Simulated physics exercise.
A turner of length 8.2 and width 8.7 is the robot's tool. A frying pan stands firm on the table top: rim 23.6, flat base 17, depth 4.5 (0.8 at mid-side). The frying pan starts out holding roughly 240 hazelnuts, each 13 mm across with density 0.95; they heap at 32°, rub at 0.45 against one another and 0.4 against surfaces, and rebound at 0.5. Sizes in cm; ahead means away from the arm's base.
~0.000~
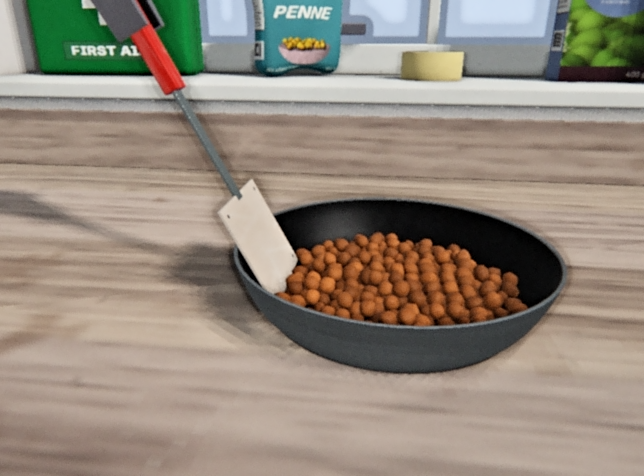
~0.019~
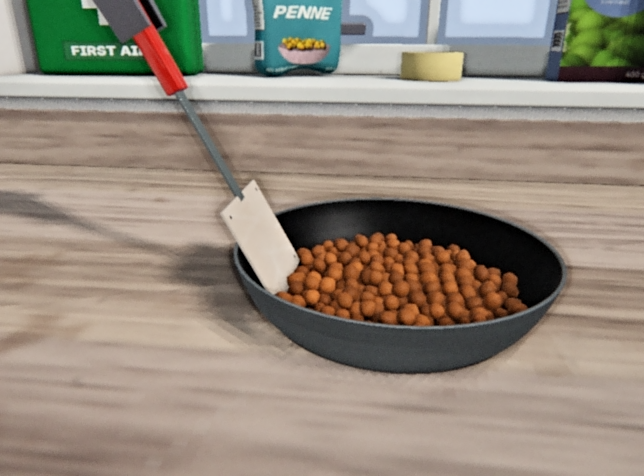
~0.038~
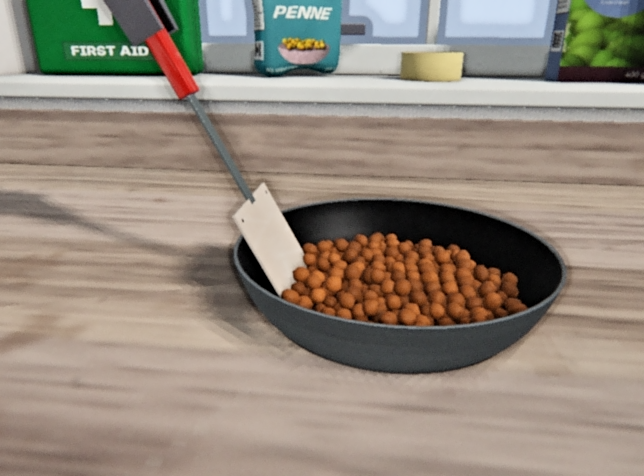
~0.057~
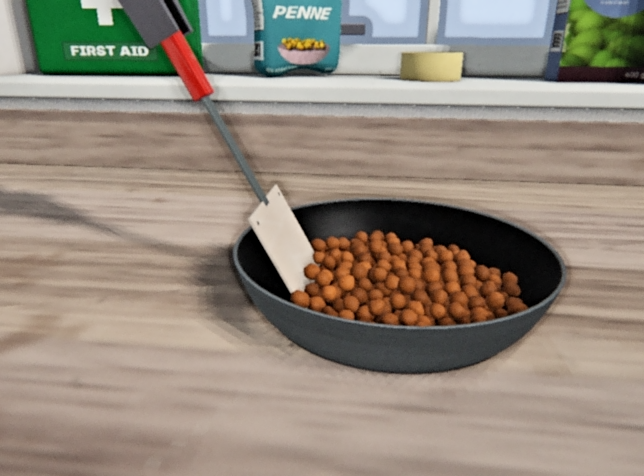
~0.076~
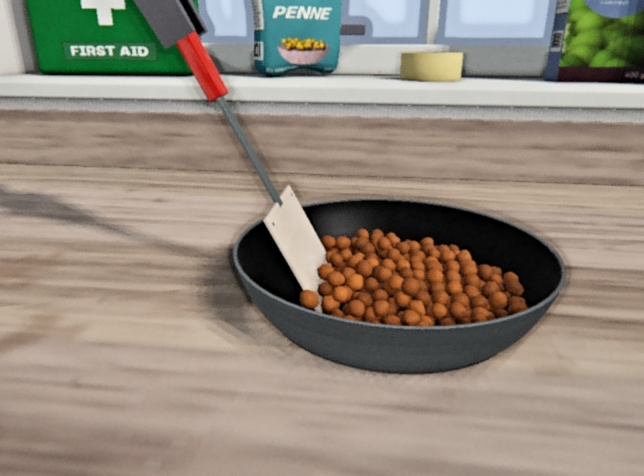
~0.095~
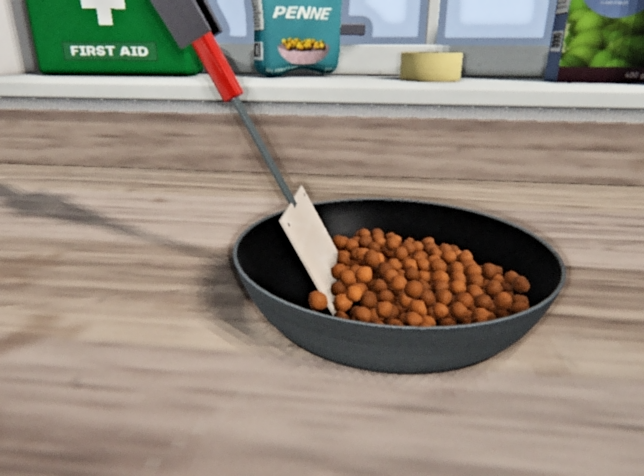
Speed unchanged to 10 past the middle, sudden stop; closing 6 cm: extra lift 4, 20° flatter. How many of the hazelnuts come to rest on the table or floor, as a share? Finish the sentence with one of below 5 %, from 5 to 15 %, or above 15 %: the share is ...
The share is above 15 %.
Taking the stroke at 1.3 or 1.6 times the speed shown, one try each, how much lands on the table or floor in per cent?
I'd say near 30 and then near 30 per cent.
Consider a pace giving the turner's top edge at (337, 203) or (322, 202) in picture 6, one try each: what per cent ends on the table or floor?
Close to 35 per cent in the first try and close to 35 per cent in the second.
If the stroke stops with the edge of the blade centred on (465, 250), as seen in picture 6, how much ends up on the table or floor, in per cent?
About 0 per cent.
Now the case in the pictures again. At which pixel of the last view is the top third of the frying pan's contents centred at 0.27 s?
The middle sits at approx. (489, 251).
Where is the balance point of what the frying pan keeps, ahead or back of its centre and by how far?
Some 3.0 cm ahead of the centre.
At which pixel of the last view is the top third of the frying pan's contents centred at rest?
About (466, 274).
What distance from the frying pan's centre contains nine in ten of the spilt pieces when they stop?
Radial distance: Approx. 50 cm.
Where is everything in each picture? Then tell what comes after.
In the first picture, the turner top edge at (236, 194), sloping 62°; upper third of the load around (392, 275), from x 280 to 520, top at y 240; 238 in the frying pan.
In the second picture, the turner top edge at (239, 195), sloping 62°; upper third of the load around (392, 275), from x 285 to 520, top at y 240.
In the third picture, the turner top edge at (249, 198), sloping 62°; upper third of the load around (389, 275), from x 290 to 520, top at y 240.
In the fourth picture, the turner top edge at (263, 200), sloping 62°; upper third of the load around (395, 272), from x 290 to 520, top at y 240.
In the fifth picture, the turner top edge at (277, 201), sloping 62°; upper third of the load around (396, 272), from x 290 to 520, top at y 235.
In the sixth picture, the turner top edge at (292, 201), sloping 62°; upper third of the load around (401, 272), from x 290 to 520, top at y 235; 238 in the frying pan.
After 0.18 s, sloping 62°, highest piece 5 above the table; 238 in the frying pan.
After 0.27 s, sloping 54°, highest piece 7 above the table; 238 in the frying pan.
After 0.52 s, sloping 42°, highest piece 24 above the table; 176 in the frying pan, 26 on the table or floor, 36 on the blade or in flight.
After 1.57 s, sloping 42°, highest piece 4 above the table; 176 in the frying pan, 62 on the table or floor.
In the end, 176 in the frying pan, 62 on the table or floor. That is 26 % on the table or floor.
